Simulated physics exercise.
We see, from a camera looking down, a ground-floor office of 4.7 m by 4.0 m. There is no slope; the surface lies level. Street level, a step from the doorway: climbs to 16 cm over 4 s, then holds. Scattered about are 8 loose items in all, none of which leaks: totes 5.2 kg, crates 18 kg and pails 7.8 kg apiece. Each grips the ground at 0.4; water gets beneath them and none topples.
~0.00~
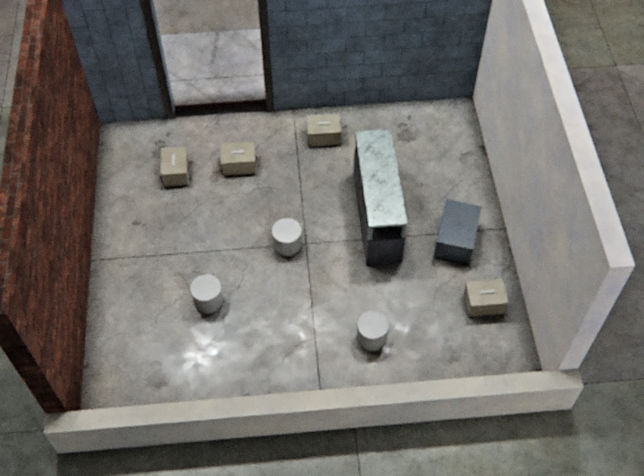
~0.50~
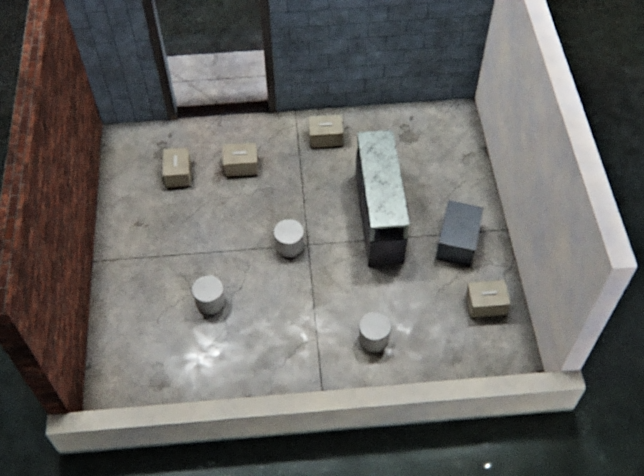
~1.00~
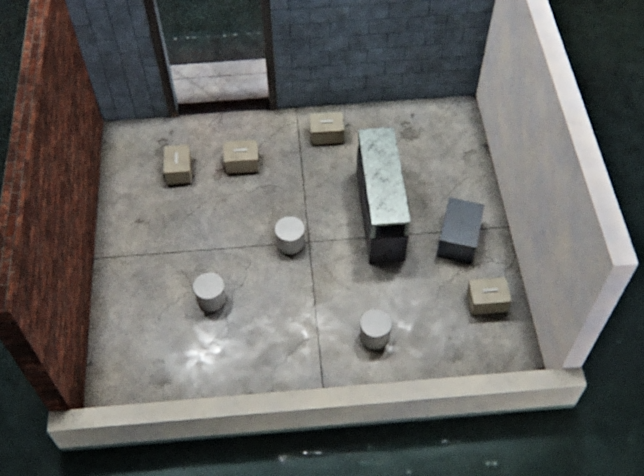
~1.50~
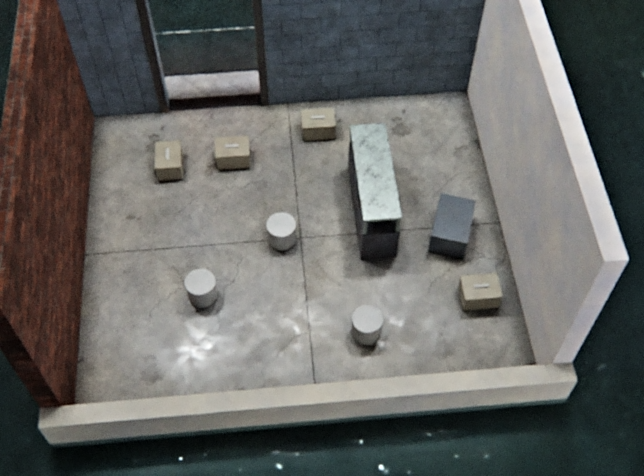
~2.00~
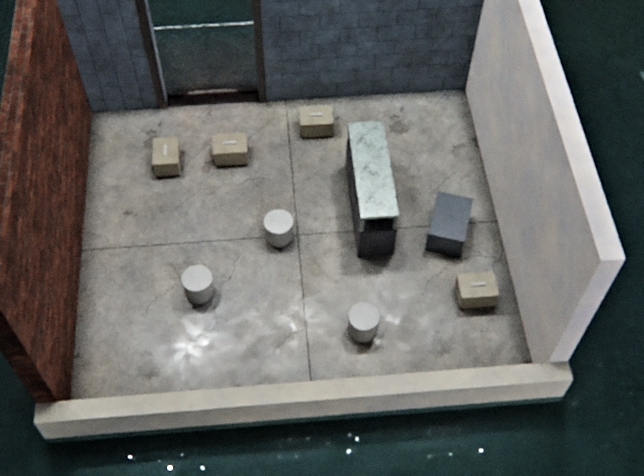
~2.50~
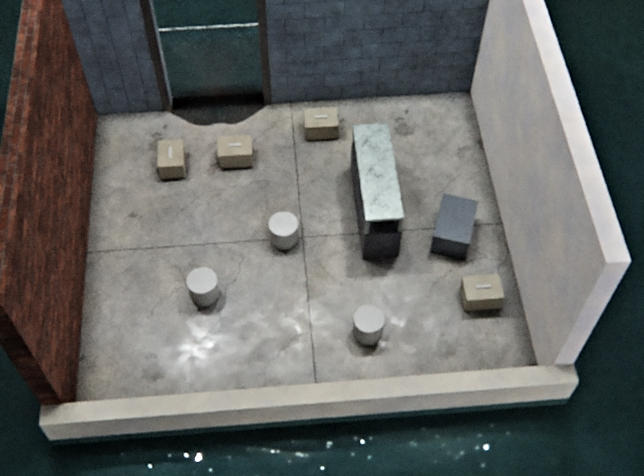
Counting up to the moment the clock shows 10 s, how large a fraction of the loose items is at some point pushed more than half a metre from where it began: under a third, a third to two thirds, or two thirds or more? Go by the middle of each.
Watching this, I'd call it a small share.
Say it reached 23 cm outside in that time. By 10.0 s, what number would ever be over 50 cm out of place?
6.
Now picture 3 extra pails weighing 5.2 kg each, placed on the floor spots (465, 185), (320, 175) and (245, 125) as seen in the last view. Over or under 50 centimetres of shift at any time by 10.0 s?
The three, in order: Smaller shift, smaller shift, larger.
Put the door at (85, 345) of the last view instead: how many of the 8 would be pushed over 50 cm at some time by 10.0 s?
That would give 1.
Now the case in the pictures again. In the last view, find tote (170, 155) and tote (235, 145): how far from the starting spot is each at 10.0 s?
300 cm and 300 cm respectively.
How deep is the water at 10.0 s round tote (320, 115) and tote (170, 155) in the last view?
I'd put it at 2 cm and 8 cm respectively.
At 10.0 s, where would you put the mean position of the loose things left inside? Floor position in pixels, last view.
Roughly at (334, 283).
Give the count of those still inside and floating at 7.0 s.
At that instant the tally stands at 0.
After 3.5 s 0 of 8 are over 50 cm from their spots; 0 afloat.
After 4.5 s 1 of 8 are over 50 cm from their spots; 0 afloat.
After 7.0 s 2 of 8 are over 50 cm from their spots; 0 afloat.
After 10.0 s 2 of 8 are over 50 cm from their spots, and 2 have been at some point; 2 afloat.
